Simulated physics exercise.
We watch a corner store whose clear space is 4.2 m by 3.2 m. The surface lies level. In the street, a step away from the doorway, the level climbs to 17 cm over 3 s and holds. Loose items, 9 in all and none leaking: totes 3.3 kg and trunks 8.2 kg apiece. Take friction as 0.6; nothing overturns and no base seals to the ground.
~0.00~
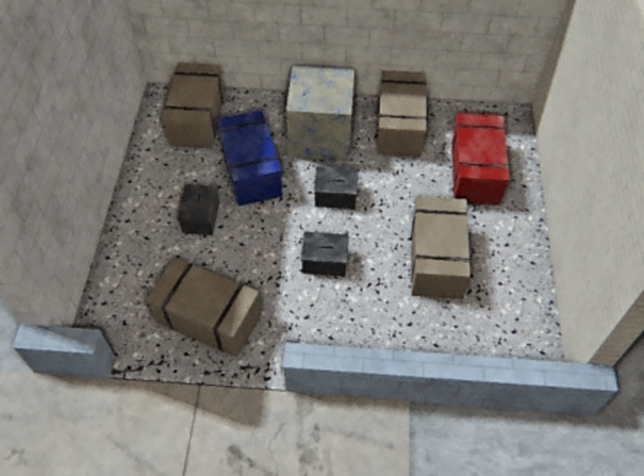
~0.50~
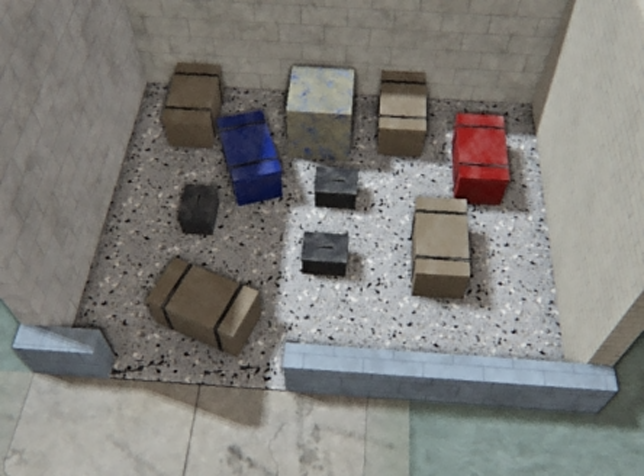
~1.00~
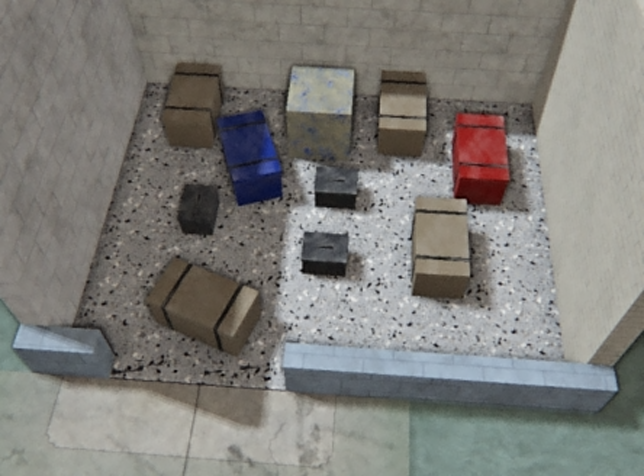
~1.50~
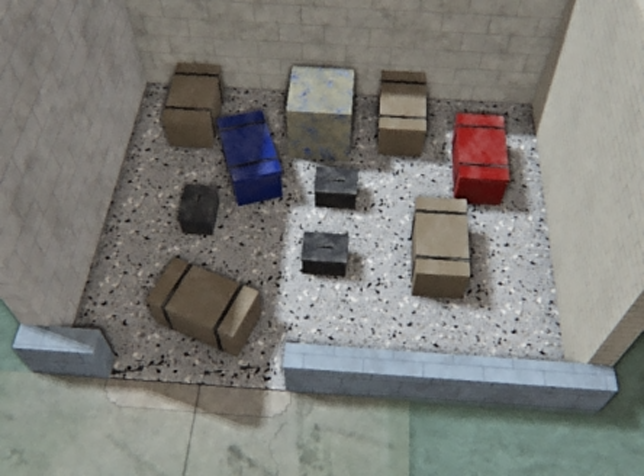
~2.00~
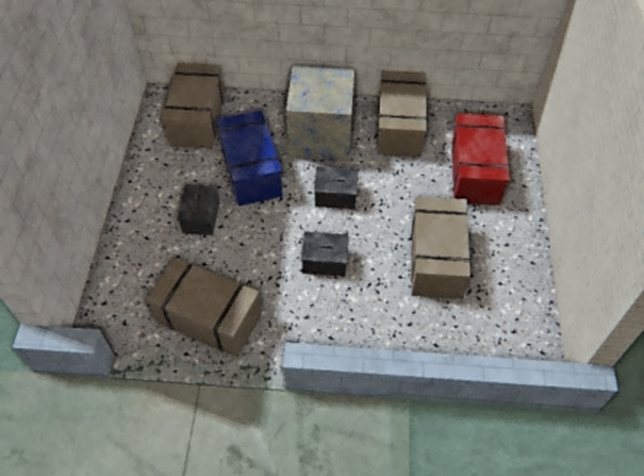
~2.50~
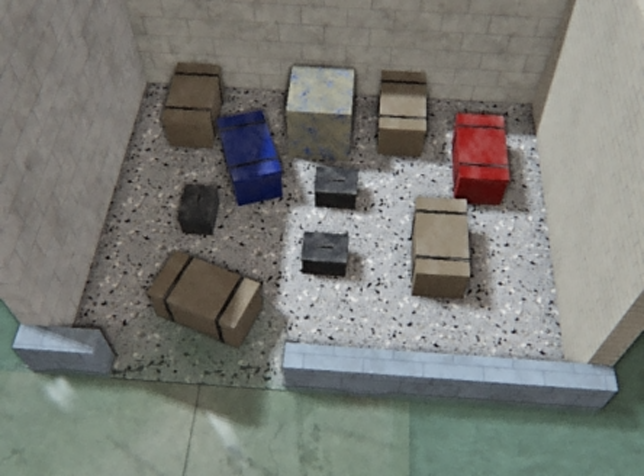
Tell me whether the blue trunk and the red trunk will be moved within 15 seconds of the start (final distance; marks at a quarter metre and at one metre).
The blue trunk moves a short way; the red trunk travels far.
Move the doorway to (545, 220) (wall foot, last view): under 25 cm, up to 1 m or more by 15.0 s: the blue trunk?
In that case the blue trunk slides a little.
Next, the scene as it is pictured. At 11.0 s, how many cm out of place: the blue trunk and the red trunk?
Roughly 80 and 200 cm by then.
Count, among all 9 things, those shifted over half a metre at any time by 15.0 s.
8 of them.
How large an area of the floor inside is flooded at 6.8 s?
Some 11.0 m2.
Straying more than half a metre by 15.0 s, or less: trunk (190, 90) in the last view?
Answer: Less.
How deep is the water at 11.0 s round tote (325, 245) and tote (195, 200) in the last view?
Roughly 7 and 14 cm.
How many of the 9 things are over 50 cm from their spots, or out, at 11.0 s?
I count 7.
After 3.5 s the blue trunk is near (248, 144), 0.0 m from its start, aground; the red trunk is near (483, 146), 0.0 m from its start, aground; 0 afloat.
After 6.8 s the blue trunk is near (268, 84), 0.7 m from its start, afloat; the red trunk is near (528, 149), 0.4 m from its start, aground; 6 afloat.
After 11.0 s the blue trunk is near (268, 83), 0.7 m from its start, afloat; the red trunk is near (538, 312), 1.8 m from its start, afloat; 9 afloat.
After 15.0 s the blue trunk is near (268, 79), 0.7 m from its start, afloat; the red trunk is near (277, 197), 2.0 m from its start, afloat; 9 afloat.
